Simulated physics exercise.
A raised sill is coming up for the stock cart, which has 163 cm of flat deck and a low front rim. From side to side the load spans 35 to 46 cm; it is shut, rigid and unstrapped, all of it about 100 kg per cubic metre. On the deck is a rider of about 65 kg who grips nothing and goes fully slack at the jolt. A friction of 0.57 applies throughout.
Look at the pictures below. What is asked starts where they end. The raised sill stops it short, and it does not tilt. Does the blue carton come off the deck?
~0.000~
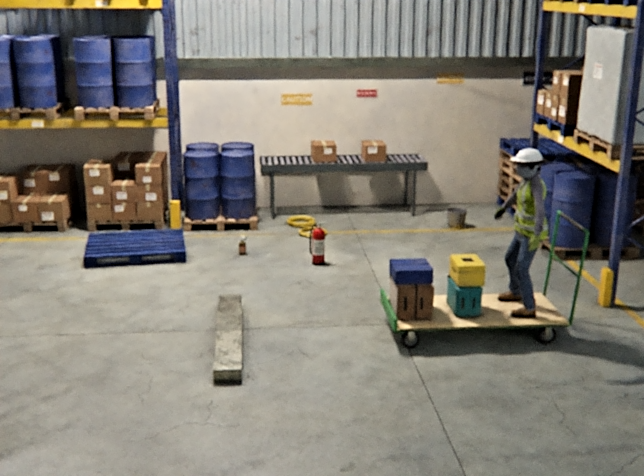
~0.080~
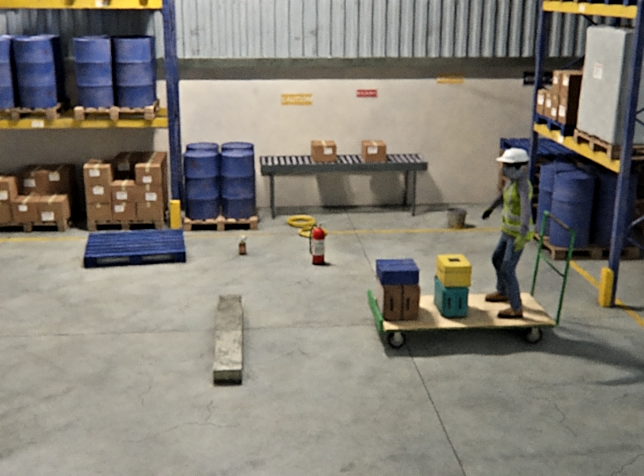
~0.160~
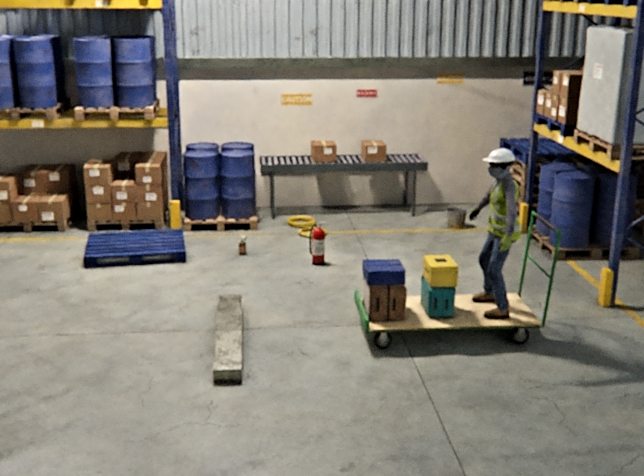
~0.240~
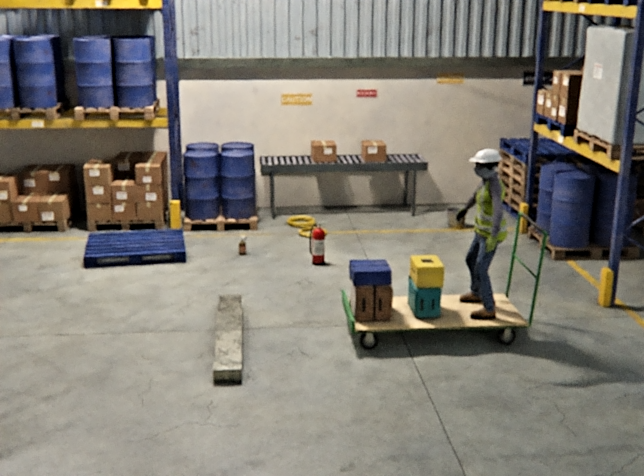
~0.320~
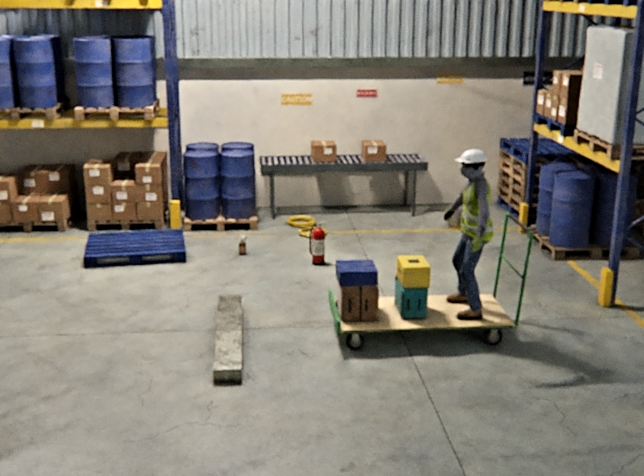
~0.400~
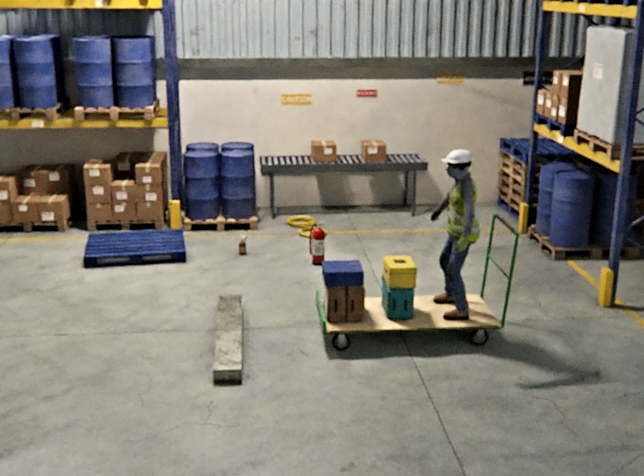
I'd expect it to overrun the edge.
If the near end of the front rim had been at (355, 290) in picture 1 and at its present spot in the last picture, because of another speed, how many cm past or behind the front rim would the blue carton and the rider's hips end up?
So the blue one stops 10 cm short of the front rim, while the hips stay 110 cm behind it.
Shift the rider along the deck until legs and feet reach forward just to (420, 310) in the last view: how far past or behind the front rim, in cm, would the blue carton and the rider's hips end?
The blue item goes over by 70 cm, but the hips stay 70 cm behind the front rim.
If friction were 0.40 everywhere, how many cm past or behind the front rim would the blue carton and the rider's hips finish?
The blue item would end 70 cm past the front rim, and the hips 110 cm behind it.
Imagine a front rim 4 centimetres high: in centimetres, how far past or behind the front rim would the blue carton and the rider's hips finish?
With that rim, blue finishes 30 cm past and the hips stay 100 cm behind.
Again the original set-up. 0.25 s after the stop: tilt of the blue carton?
Its tilt is about 20°.
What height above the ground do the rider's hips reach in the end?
They end up some 50 cm off the ground.
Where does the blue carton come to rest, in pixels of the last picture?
Resting point approx. (176, 334).
After 0.91 s the deck stops.
After 1.16 s the blue carton is 5 cm past the rim, tilted 15°, near (225, 278) in the last picture's view.
After 1.46 s the blue carton is 28 cm past the rim, tilted 95°, near (202, 322) in the last picture's view.
After 1.91 s the blue carton is 53 cm past the rim, tilted 180°, near (176, 334) in the last picture's view.
When all is still (4.9 s), past the rim, blue carton; behind it, brown suitcase, teal suitcase, yellow toolbox and the rider's hips.
